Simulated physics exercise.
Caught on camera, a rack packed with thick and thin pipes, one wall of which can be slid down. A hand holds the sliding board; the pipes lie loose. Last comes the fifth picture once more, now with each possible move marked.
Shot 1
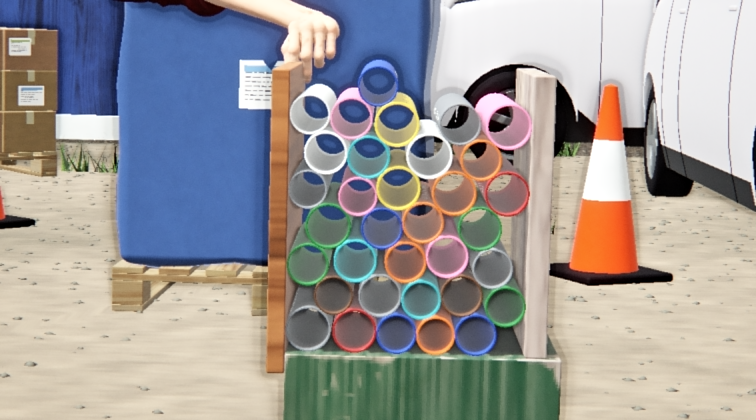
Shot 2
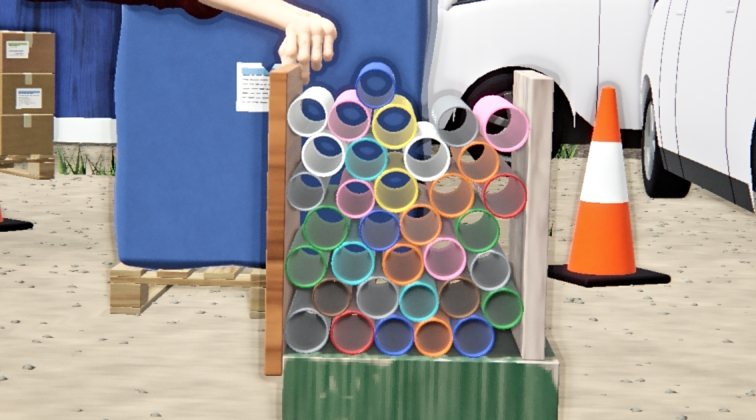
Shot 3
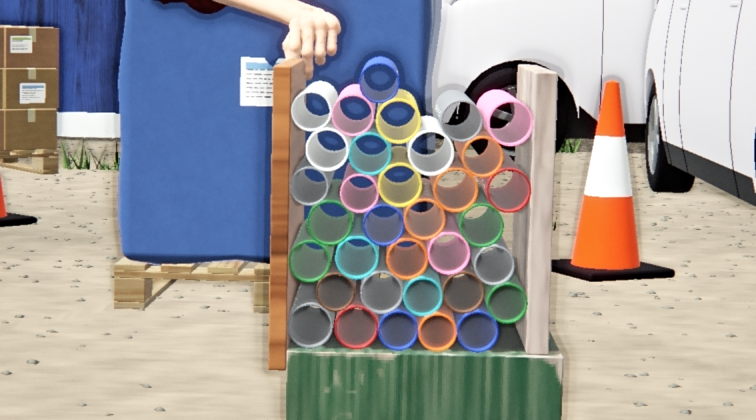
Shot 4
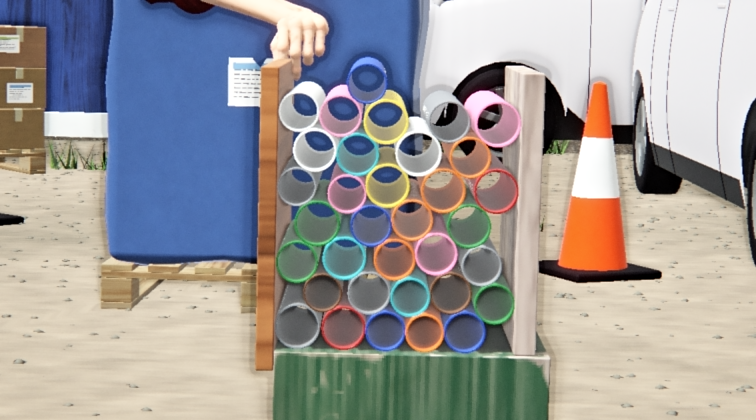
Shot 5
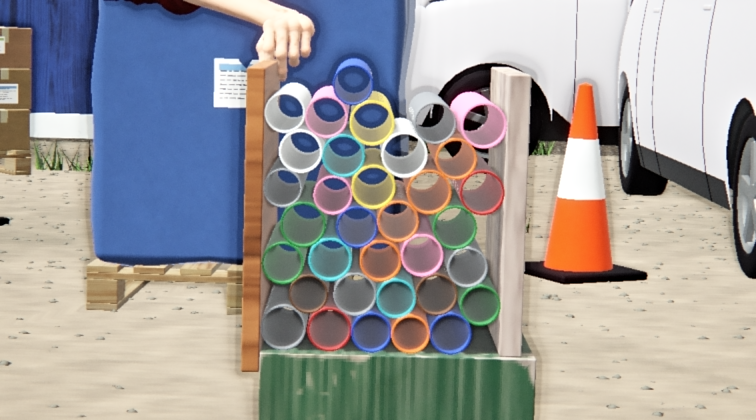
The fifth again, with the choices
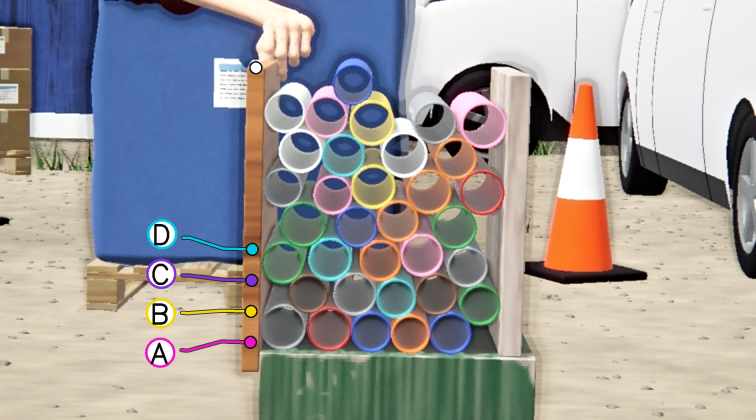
To begin with, a hand grips the top of the brown board on the left of a rack stacked with colourful pipes, near an orange-and-white cone. The view wavers slightly, then shifts so everything sits a little further left, while the hand, board and loose pipes show no clear movement.
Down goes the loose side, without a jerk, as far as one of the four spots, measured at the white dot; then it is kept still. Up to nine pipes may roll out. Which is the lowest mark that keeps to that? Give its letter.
Stop at C.
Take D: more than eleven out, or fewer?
At D, fewer than eleven.
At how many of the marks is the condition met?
Two of them.
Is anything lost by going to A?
Yes.
On the copy, A at (250, 342); B at (251, 311); C at (252, 280); D at (252, 249); the white dot at (256, 67).
On C. First, top of the board (264, 157).
Then, top of the board (262, 256).
Finally, top of the board (262, 280), about five out over the board.
By contrast, A more than nine out over the board; B ten out over the board; D about five out over the board.
